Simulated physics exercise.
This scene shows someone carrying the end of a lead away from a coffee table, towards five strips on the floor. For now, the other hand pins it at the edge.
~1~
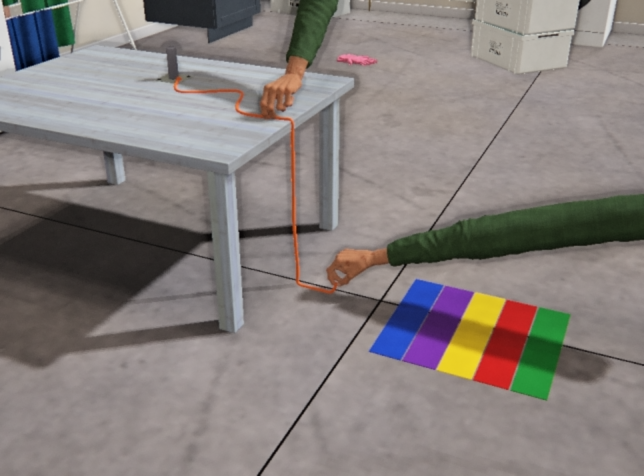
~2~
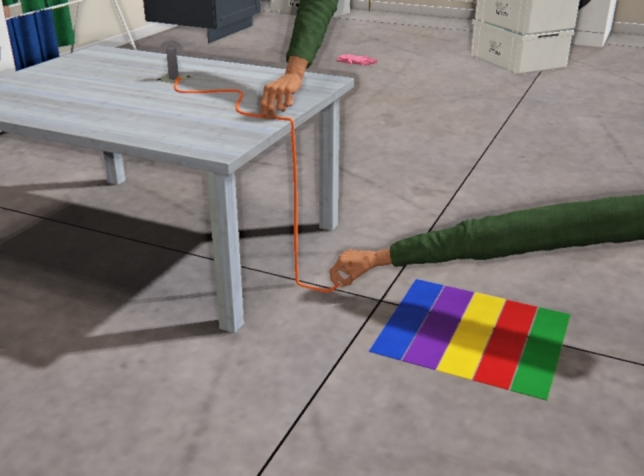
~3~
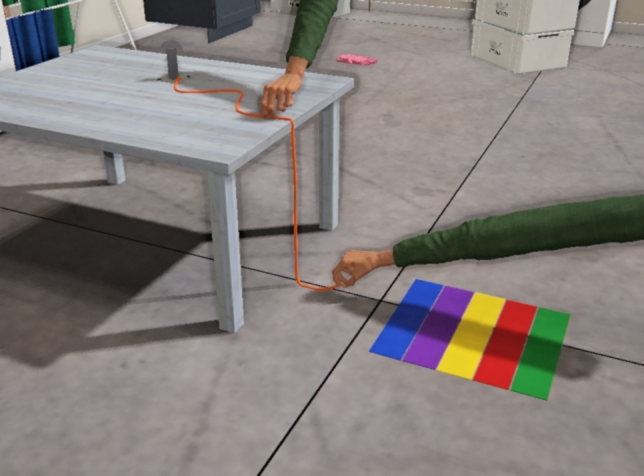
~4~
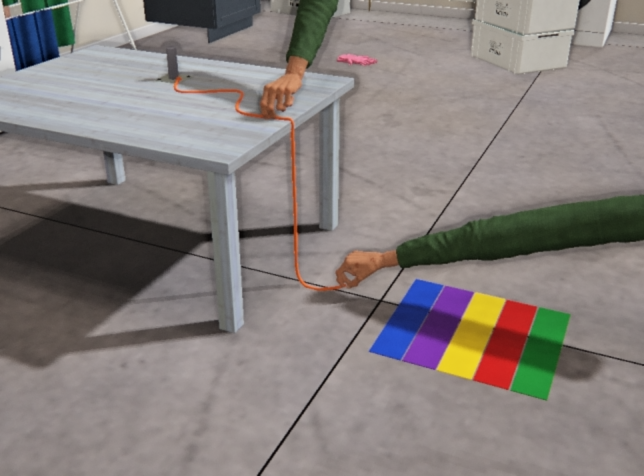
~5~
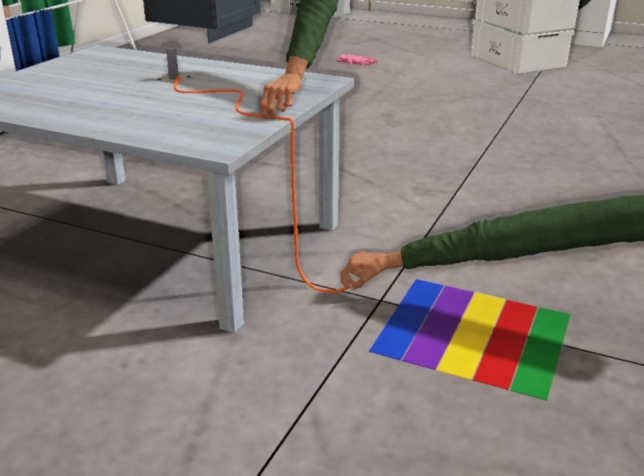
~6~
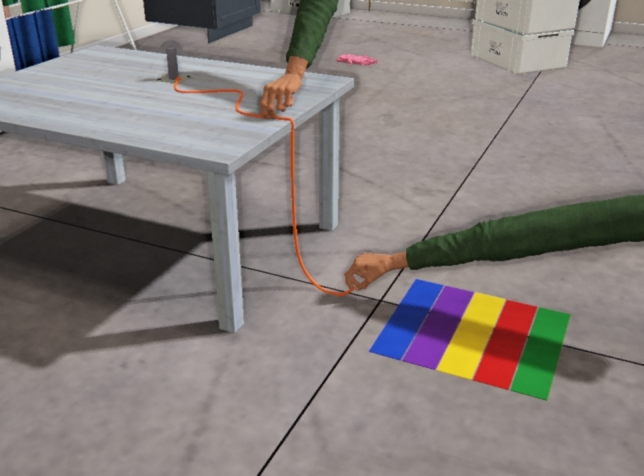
At first, an orange lead runs across a grey table and hangs from its edge, where one hand pins it while another holds its end near the floor. The lower hand then moves slightly right, towards the blue strip of five coloured ones, and the lead's lower bend grows rounder.
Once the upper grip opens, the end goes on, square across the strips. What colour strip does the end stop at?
Red.
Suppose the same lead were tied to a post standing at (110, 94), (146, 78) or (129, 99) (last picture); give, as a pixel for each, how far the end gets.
(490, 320), (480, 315) and (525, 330), roughly.
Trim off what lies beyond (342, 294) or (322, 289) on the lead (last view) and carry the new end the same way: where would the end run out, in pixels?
The pixels are close to (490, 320) and (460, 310), one per try.
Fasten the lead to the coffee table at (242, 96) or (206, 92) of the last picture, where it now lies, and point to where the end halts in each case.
(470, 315); (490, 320).
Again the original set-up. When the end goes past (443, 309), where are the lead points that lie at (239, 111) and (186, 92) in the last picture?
Approx. (295, 116); approx. (212, 89).
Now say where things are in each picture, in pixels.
In the first frame, end (336, 283); blue (394, 341); purple (427, 350); yellow (461, 359); red (497, 368); green (534, 378).
In the second frame, end (339, 284); lead through (175, 88) (236, 91) (239, 111) (293, 138) (296, 208) (296, 269).
In the third frame, end (342, 284).
In the fourth frame, end (345, 285); lead through (175, 88) (236, 91) (239, 111) (292, 138) (295, 208) (297, 269).
In the fifth frame, end (350, 286).
In the sixth frame, end (354, 287); lead through (175, 88) (236, 91) (239, 111) (292, 138) (293, 208) (304, 269).
Soon after, end near (443, 309); over purple.
Then, end near (489, 320); over yellow.
At full stretch, end near (517, 327); over red. The end stops over the red strip.
